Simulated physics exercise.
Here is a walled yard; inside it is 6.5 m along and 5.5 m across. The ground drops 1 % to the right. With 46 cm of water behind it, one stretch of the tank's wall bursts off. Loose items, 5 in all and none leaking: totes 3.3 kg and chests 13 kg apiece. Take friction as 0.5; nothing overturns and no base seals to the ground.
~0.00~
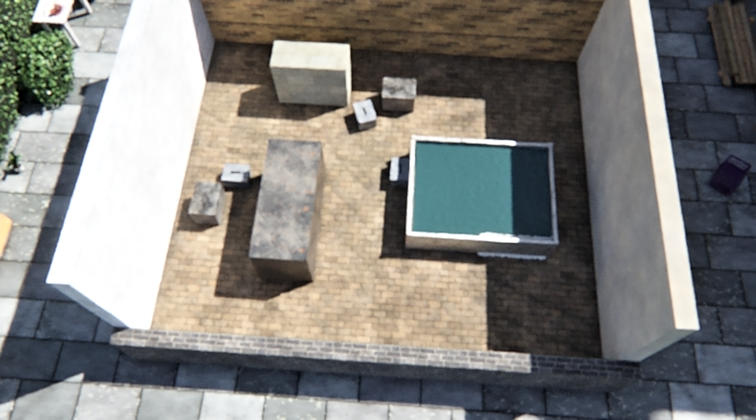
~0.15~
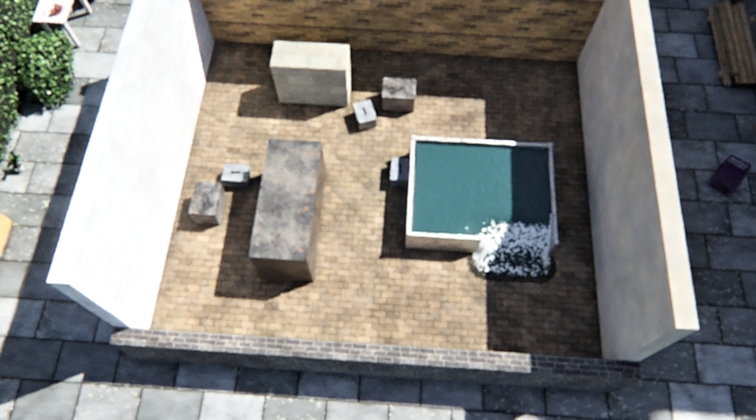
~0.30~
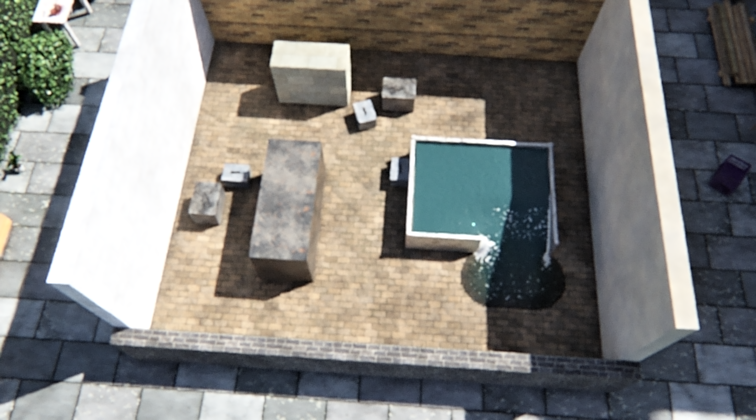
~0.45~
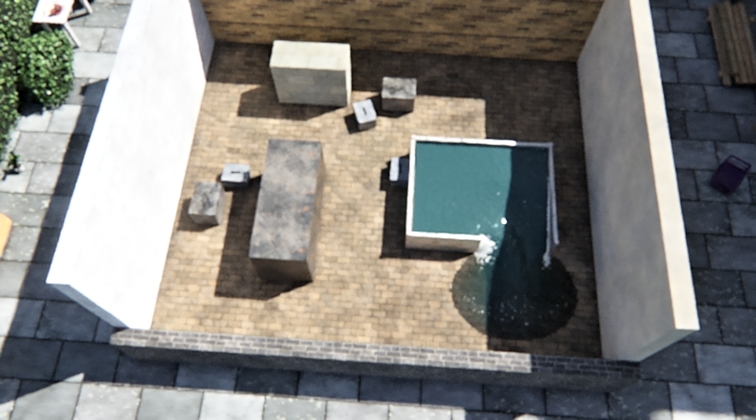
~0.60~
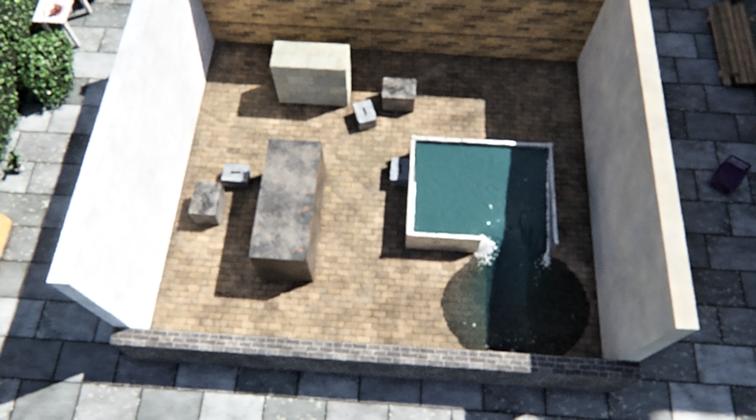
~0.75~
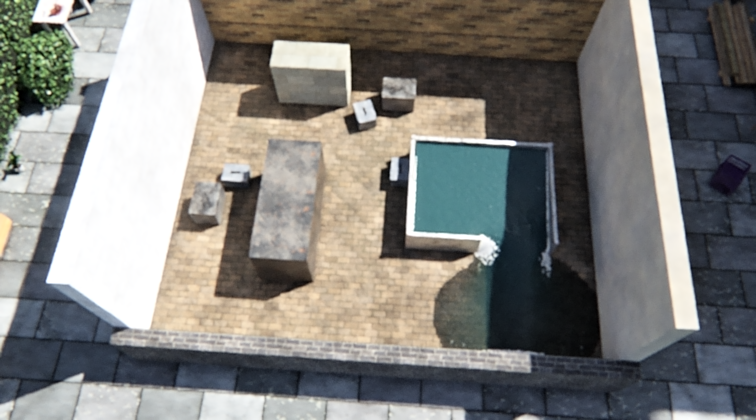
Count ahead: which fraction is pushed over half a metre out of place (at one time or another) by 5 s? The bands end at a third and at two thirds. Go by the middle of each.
That comes to less than a third.
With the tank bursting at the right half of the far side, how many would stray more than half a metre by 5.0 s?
Then 2.
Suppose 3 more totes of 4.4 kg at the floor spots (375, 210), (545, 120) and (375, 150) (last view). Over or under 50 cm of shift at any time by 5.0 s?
In turn: Less, past it, under.
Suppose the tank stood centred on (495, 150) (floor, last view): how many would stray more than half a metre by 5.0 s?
In that case 0 of them.
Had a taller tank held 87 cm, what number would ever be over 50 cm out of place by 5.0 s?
Then 2.
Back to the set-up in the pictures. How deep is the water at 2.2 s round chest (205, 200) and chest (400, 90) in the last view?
About 0 and 0 cm.
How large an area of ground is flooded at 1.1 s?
Some 7.0 m2.
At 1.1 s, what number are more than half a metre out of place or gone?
By then 0.
After 1.1 s 0 of 5 are over 50 cm from their spots; 0 afloat.
After 2.2 s 0 of 5 are over 50 cm from their spots; 0 afloat.
After 3.5 s 0 of 5 are over 50 cm from their spots; 0 afloat.
After 5.0 s 0 of 5 are over 50 cm from their spots, and 0 have been at some point; 0 afloat.
